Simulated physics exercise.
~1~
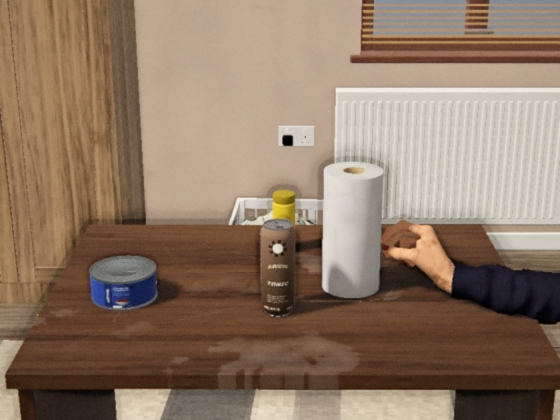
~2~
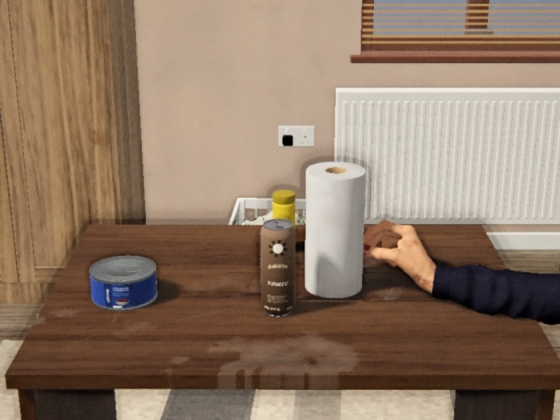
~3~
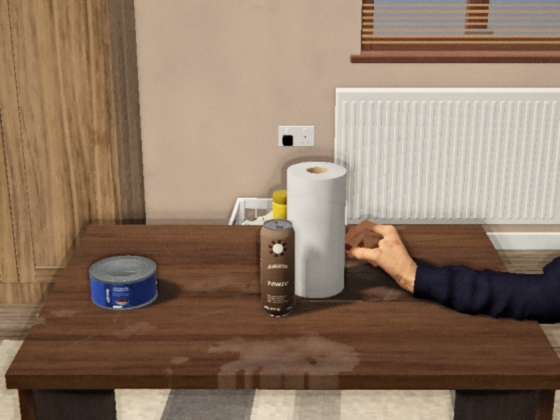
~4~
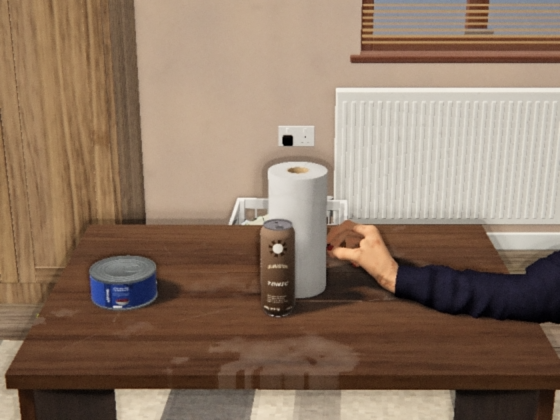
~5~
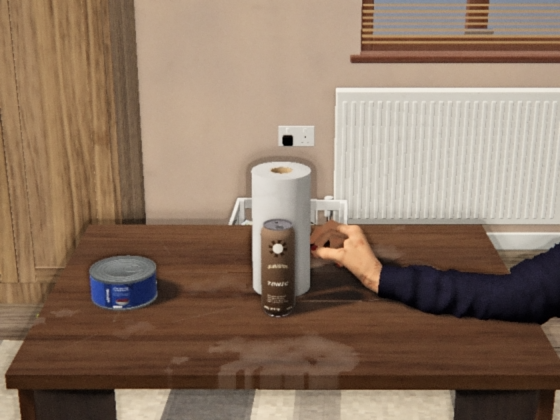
On a dark wooden table in a room with a white radiator and a window blind, a blue tub sits at the left, a brown can stands near the middle, and a yellow-topped shaker is partly visible behind it. A hand in a dark sleeve reaches in from the right against a tall white roll. The roll slides steadily left, staying upright as the hand follows. It passes behind the can and gradually hides the shaker. At the end, the roll stands directly behind the can, still upright, while the can and tub remain in place.
